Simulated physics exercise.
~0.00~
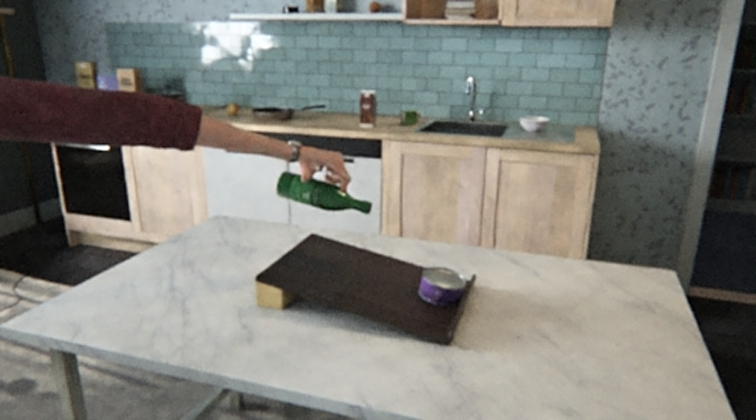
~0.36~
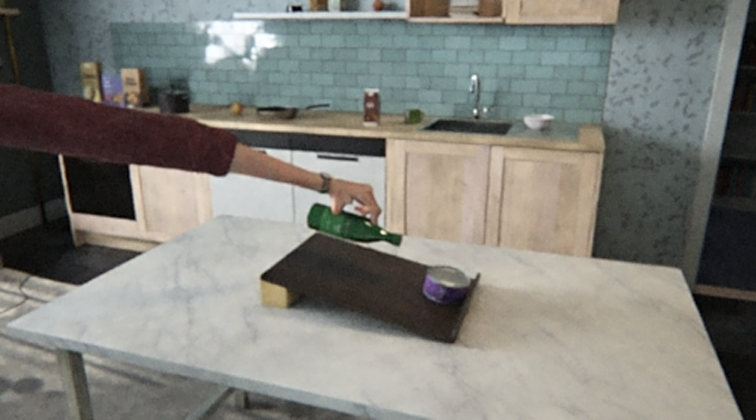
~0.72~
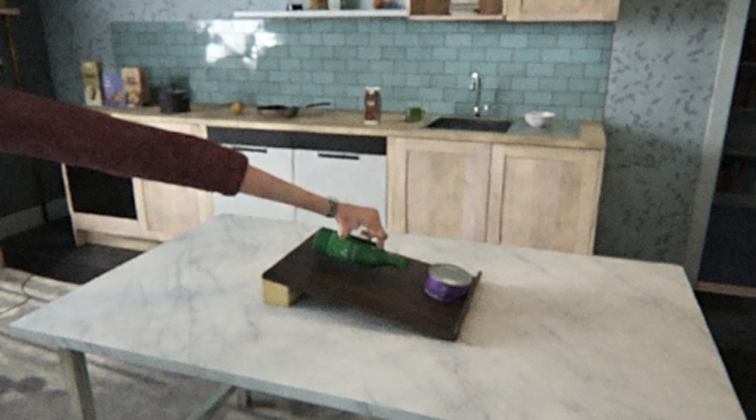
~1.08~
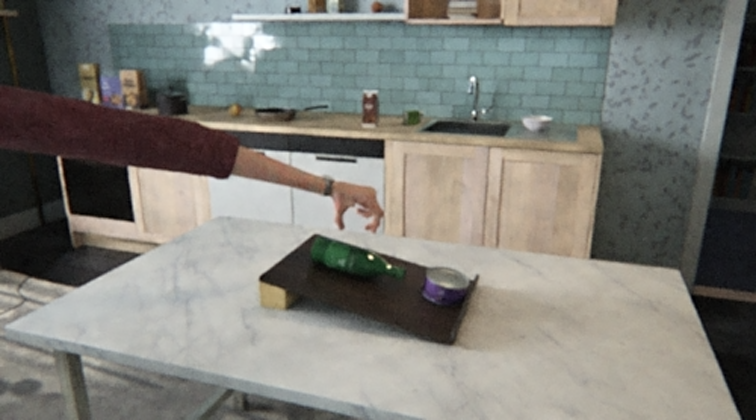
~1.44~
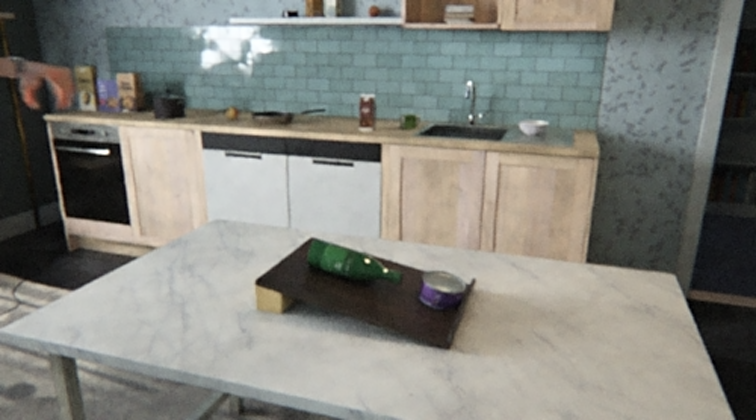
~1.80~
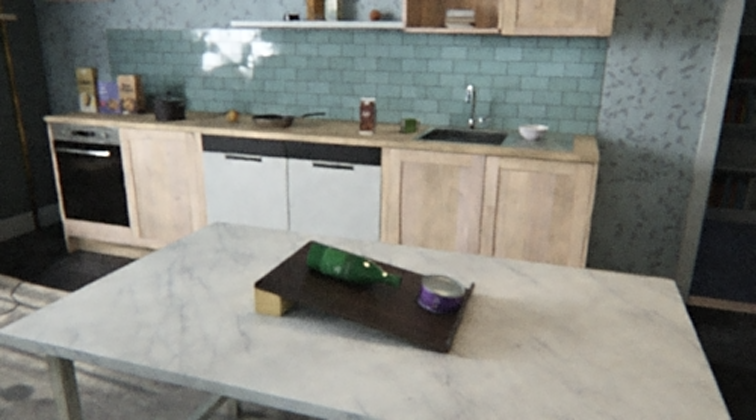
A green bottle was lowered on its side by a hand onto a tilted dark board, next to a purple tub, on a marble-topped table. The hand let go and withdrew to the left, and the bottle stayed resting where it was put.
